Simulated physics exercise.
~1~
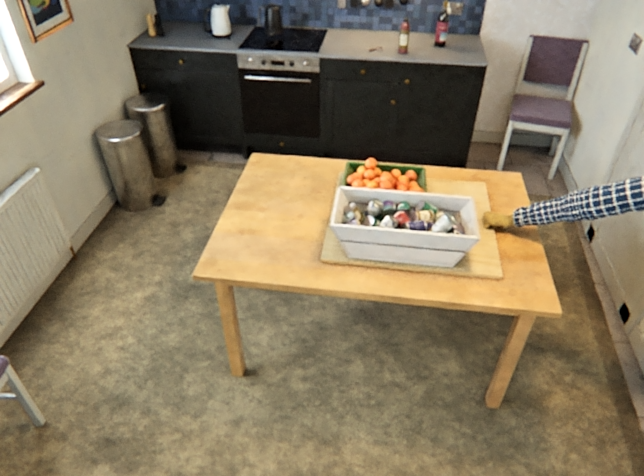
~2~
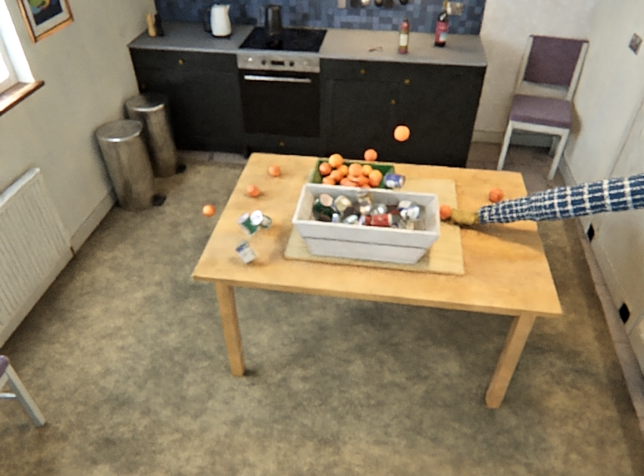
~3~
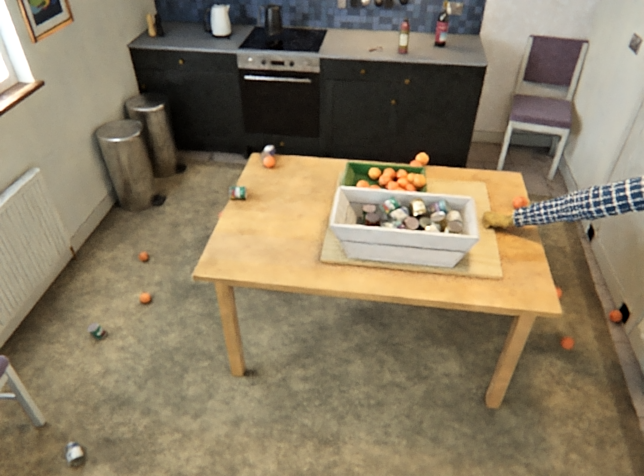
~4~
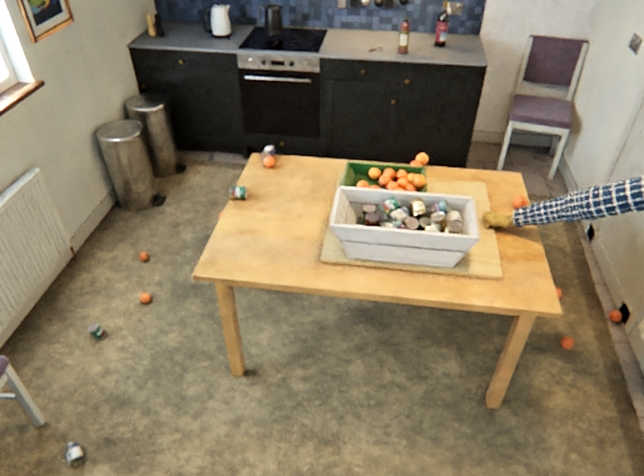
The video shows a gloved hand in a checked sleeve shaking a board on a wooden table left and back right, tossing oranges from a green container and small tins from a white one, until the board rests with several scattered across the table and floor.
